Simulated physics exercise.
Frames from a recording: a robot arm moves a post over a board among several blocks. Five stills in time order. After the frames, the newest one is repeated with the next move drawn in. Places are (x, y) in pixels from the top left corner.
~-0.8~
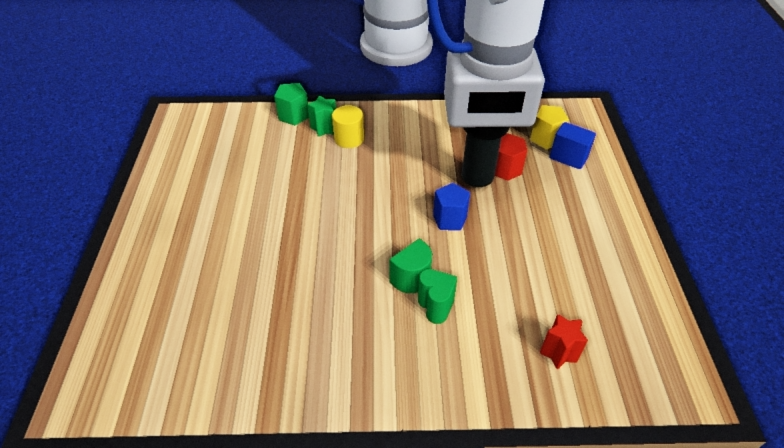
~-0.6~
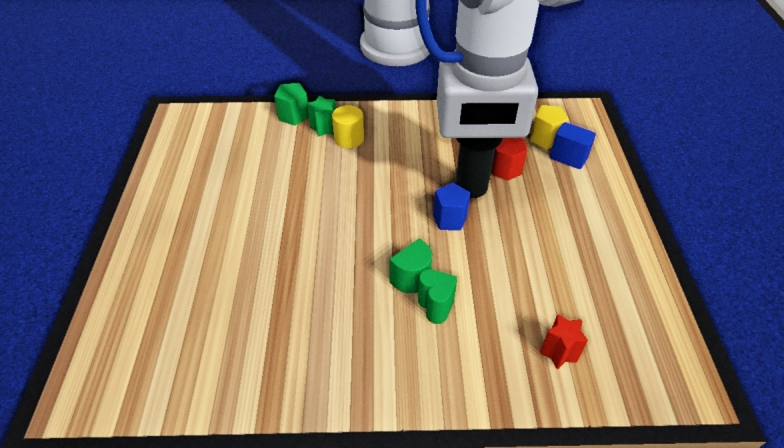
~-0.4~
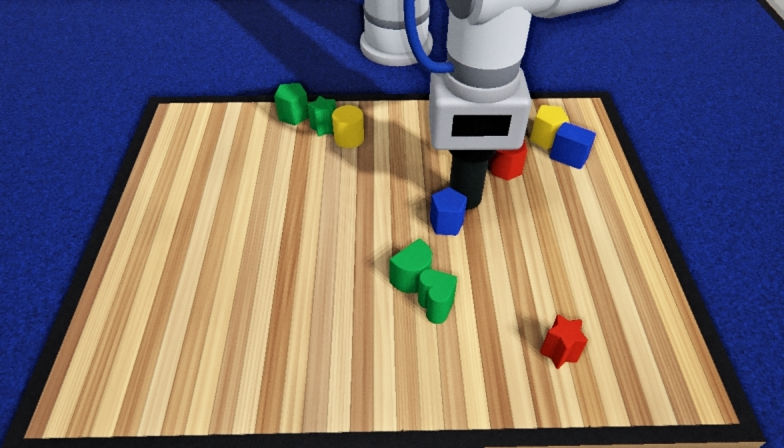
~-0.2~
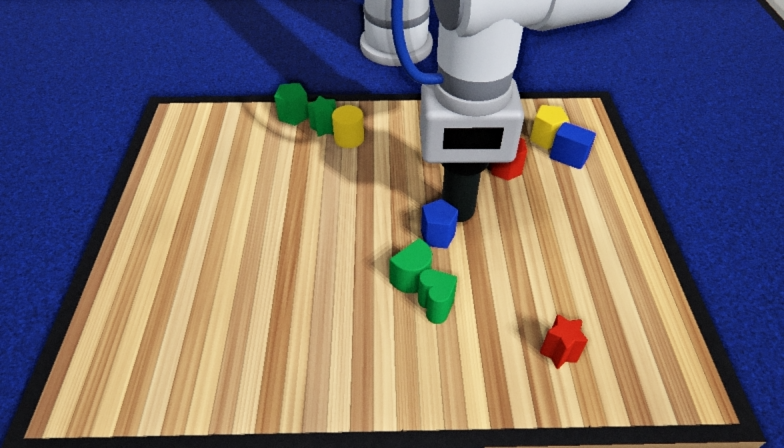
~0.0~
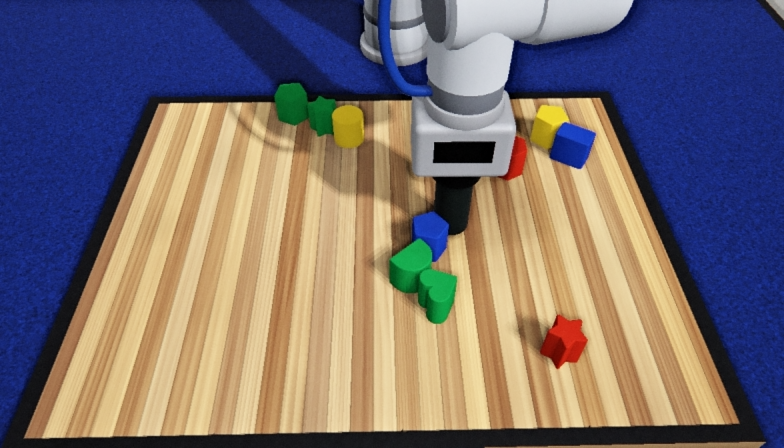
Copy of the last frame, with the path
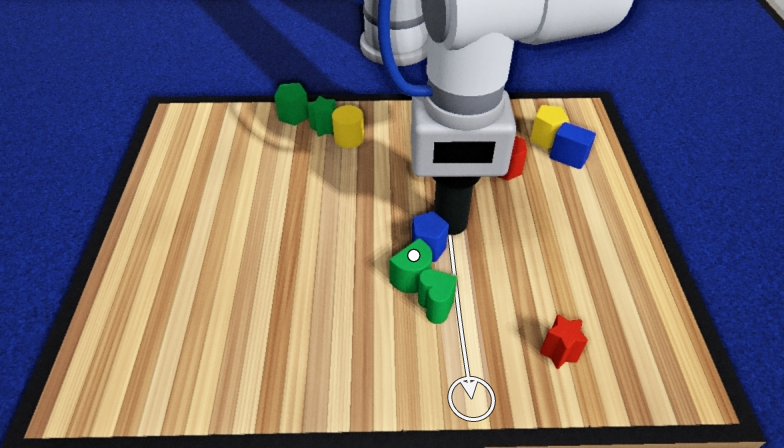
On a wooden board, a robot arm pushes a blue block toward two green blocks.
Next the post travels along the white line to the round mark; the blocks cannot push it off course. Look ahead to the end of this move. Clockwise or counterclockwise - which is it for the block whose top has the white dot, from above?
My prediction: CCW.
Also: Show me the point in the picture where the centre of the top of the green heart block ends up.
At (426, 302).
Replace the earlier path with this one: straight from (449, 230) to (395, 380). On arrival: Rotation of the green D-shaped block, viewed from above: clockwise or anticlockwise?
Seen from above, its turn is counter-clockwise.
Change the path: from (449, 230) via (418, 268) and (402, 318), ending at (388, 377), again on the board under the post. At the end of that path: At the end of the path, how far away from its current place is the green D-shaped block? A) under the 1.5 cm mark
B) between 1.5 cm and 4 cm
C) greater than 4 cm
Answer: C.
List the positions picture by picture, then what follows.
Lower end of the post at (478, 176), tops of blocks, green D-shaped block at (414, 255), blue five-sided block at (453, 195), green heart block at (438, 283), red star block at (569, 330), in the first frame.
Post at (471, 187), blocks as before, in the second frame.
Post at (465, 198), blue five-sided block at (449, 200), in the third frame.
Post at (458, 210), blue five-sided block at (440, 212), in the fourth frame.
Post at (450, 223), green D-shaped block at (414, 255), blue five-sided block at (430, 224), green heart block at (438, 283), red star block at (569, 330), in the fifth frame.
The drawn path runs in a line from (449, 230) to (472, 398); the dot is on the green D-shaped block.
The first path, step by step. One third of the way, post at (456, 273); green D-shaped block at (406, 262), turned 30° anticlockwise; blue five-sided block at (419, 233), turned 30° clockwise.
Two thirds of the way, post at (463, 328); green D-shaped block at (406, 262), turned 30° anticlockwise; blue five-sided block at (419, 233), turned 30° clockwise; green heart block at (426, 302), turned 65° clockwise.
At the end, post at (473, 392); green D-shaped block at (406, 262), turned 30° anticlockwise; blue five-sided block at (419, 233), turned 30° clockwise; green heart block at (426, 302), turned 65° clockwise; red star block not moved.
